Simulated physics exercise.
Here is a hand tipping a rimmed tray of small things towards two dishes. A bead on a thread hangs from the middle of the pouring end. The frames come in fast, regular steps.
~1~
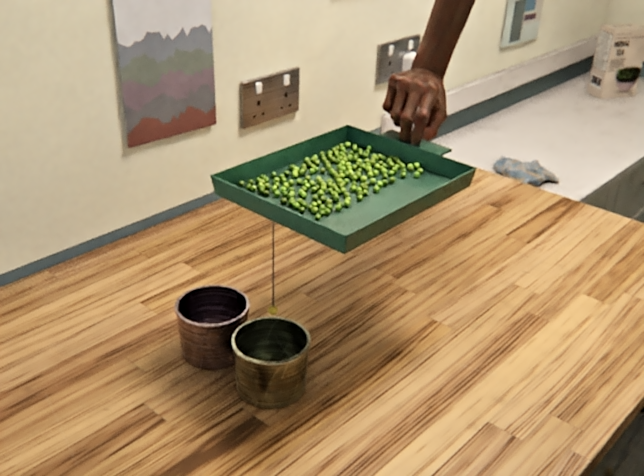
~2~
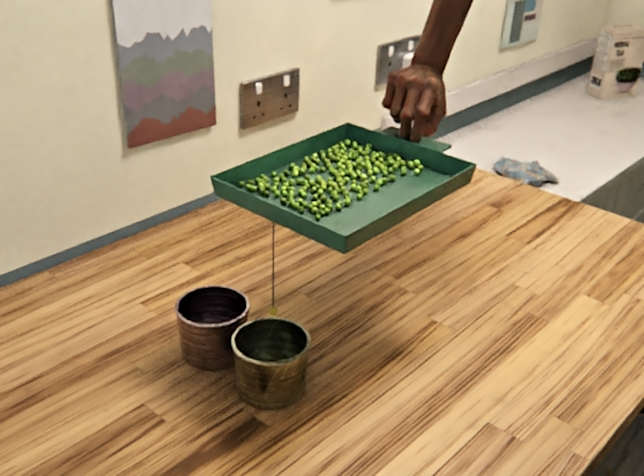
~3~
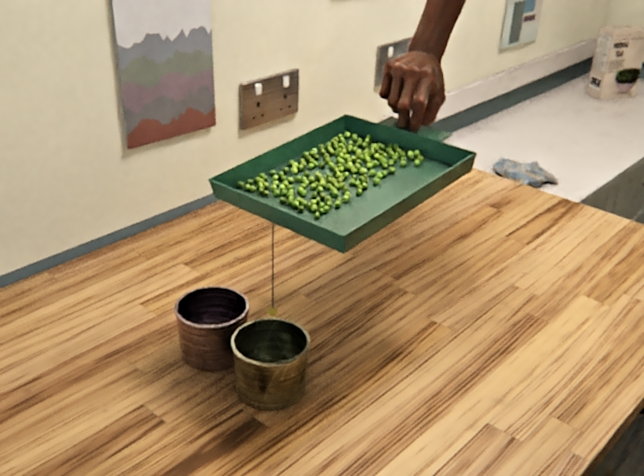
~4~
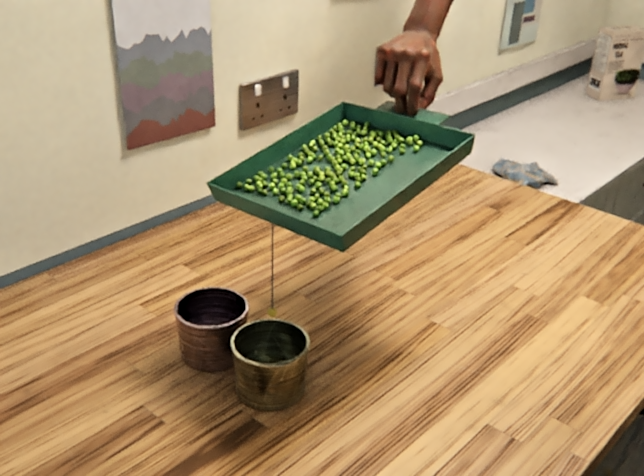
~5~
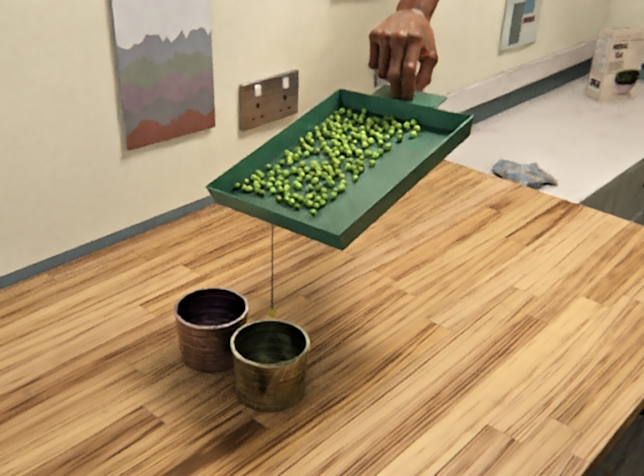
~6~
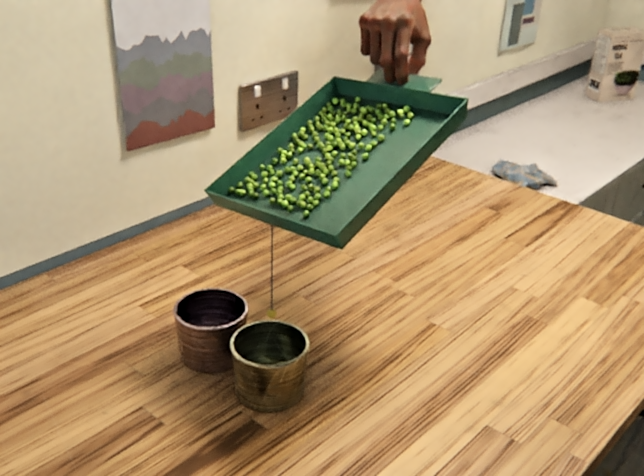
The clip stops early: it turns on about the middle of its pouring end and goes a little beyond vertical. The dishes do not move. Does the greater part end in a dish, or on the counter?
Together they catch the larger part.
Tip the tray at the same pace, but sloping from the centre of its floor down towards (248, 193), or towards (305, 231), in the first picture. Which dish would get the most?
The first try: The left dish. The second: The right-hand dish.
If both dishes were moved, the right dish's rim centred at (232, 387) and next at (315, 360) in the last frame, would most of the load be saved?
First the smaller part, then below a half.
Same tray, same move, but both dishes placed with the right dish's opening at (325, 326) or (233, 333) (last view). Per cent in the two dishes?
Near 0 % and 70 %.
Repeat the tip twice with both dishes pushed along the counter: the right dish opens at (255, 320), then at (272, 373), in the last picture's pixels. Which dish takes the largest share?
In turn: The left dish; the left one.
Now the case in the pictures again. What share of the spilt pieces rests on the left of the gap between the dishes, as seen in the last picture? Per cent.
It comes to 100 per cent or so.
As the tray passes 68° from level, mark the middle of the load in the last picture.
Near (234, 204).
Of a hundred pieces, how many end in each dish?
About: Left dish 80, right dish 0 per cent.
Just after the last frame, tray tipped steeply; the larger part on the tray; just a few outside both; about a tenth in the air.
A moment on, tray tipped past a quarter turn; roughly two thirds on the tray; roughly a quarter in the left dish; about a tenth outside both; about a tenth in the air.
Further on, tray tipped past a quarter turn; just a few in the right dish; the larger part in the left dish; roughly a quarter outside both.
When it is over, tray tipped past a quarter turn; just a few in the right dish; the larger part in the left dish; roughly a quarter outside both.
